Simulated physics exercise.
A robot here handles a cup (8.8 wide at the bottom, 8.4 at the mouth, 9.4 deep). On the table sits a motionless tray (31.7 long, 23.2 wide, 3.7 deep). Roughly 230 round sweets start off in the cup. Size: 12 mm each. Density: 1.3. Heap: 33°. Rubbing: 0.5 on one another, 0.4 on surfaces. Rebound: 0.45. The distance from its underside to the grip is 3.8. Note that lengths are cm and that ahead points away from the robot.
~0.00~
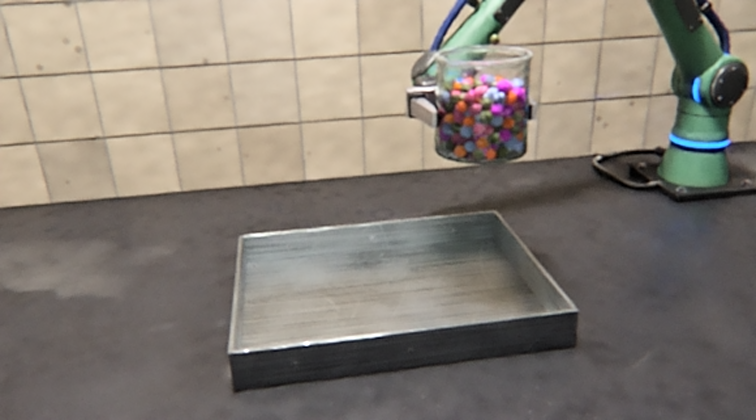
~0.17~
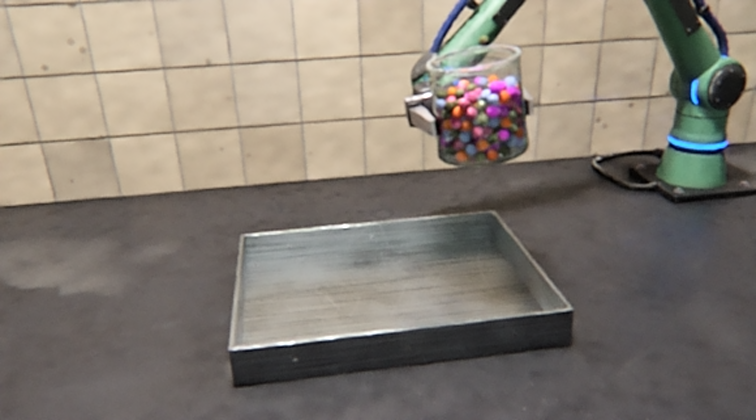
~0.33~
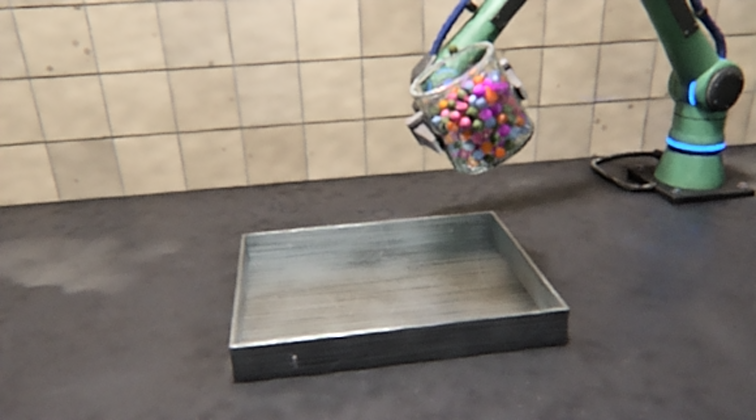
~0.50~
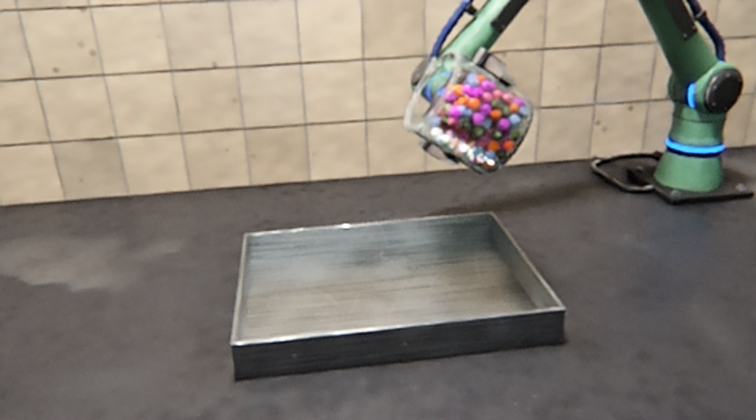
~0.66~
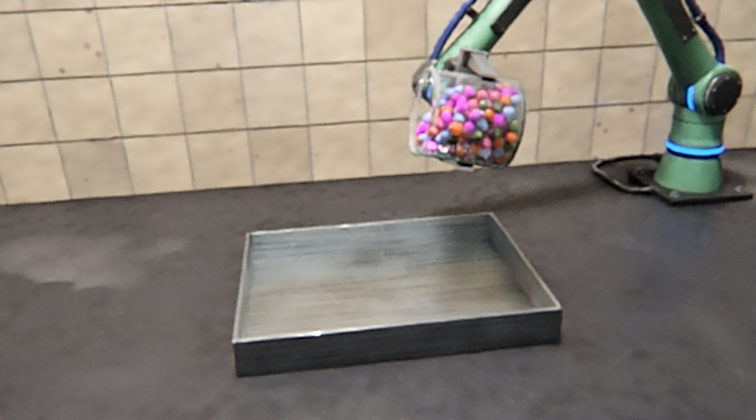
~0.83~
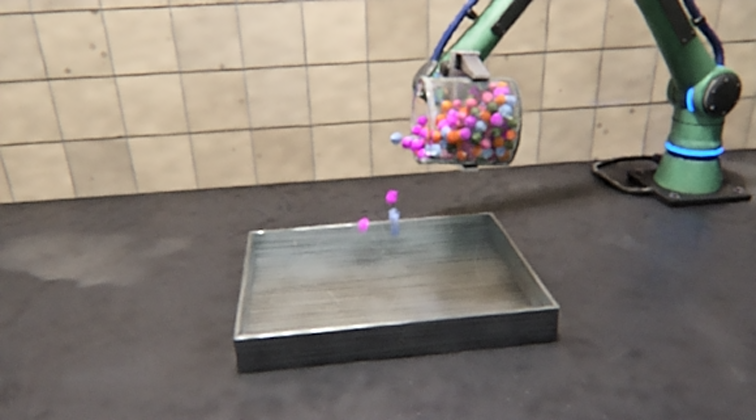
In the video, a green robot arm tilts a clear cup of colourful round sweets to the left above a still, empty metal tray on a dark table, and a few sweets tumble out of the cup toward the tray.
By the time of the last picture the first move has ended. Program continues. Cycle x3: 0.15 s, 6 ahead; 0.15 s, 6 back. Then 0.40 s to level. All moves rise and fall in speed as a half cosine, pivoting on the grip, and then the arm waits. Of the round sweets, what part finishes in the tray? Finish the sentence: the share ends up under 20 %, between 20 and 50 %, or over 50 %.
The share ends up over 50 %.
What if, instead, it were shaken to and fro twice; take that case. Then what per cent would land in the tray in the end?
I'd expect something close to 80 per cent.
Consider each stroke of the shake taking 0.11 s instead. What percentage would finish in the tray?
It would be some 90 %.
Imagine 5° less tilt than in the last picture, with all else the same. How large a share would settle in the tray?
Estimate: Around 80 per cent.
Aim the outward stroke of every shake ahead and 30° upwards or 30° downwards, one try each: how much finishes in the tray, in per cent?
Near 95 and 65 percent respectively.
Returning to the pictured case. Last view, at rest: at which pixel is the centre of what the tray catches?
Around (332, 297) in the last view.
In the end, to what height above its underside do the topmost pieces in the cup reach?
I'd say close to 2.5 cm.
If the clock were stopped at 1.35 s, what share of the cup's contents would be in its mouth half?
Something like 85 percent sits in that half.
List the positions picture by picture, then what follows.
The first frame shows the cup middle at (482, 104), level; upper third of the load around (486, 94), from x 445 to 520, top at y 40; 232 in the cup.
The second frame shows the cup middle at (478, 106), tilted 8° forward; upper third of the load around (484, 96), from x 440 to 520, top at y 40.
The third frame shows the cup middle at (473, 110), tilted 29° forward; upper third of the load around (481, 97), from x 435 to 525, top at y 50.
The fourth frame shows the cup middle at (469, 115), tilted 56° forward; upper third of the load around (477, 100), from x 420 to 520, top at y 80.
The fifth frame shows the cup middle at (466, 119), tilted 77° forward; upper third of the load around (481, 104), from x 420 to 515, top at y 85.
The sixth frame shows the cup middle at (465, 122), tilted 85° forward; upper third of the load around (485, 109), from x 365 to 510, top at y 85; 228 in the cup, 1 in the tray, 3 in flight or on a rim.
After 1.35 s, tilted 85° forward, highest piece 20 above the table; 127 in the tray, 96 in the cup, 1 on the table or floor, 8 in flight or on a rim.
After 1.87 s, tilted 62° forward, highest piece 20 above the table; 207 in the tray, 24 in the cup, 1 on the table or floor.
After 2.33 s, level, highest piece 19 above the table; 207 in the tray, 24 in the cup, 1 on the table or floor.
After 3.38 s, level, highest piece 19 above the table; 207 in the tray, 24 in the cup, 1 on the table or floor.
In the end, 207 in the tray, 24 in the cup, 1 on the table or floor. That is 89 % in the tray.
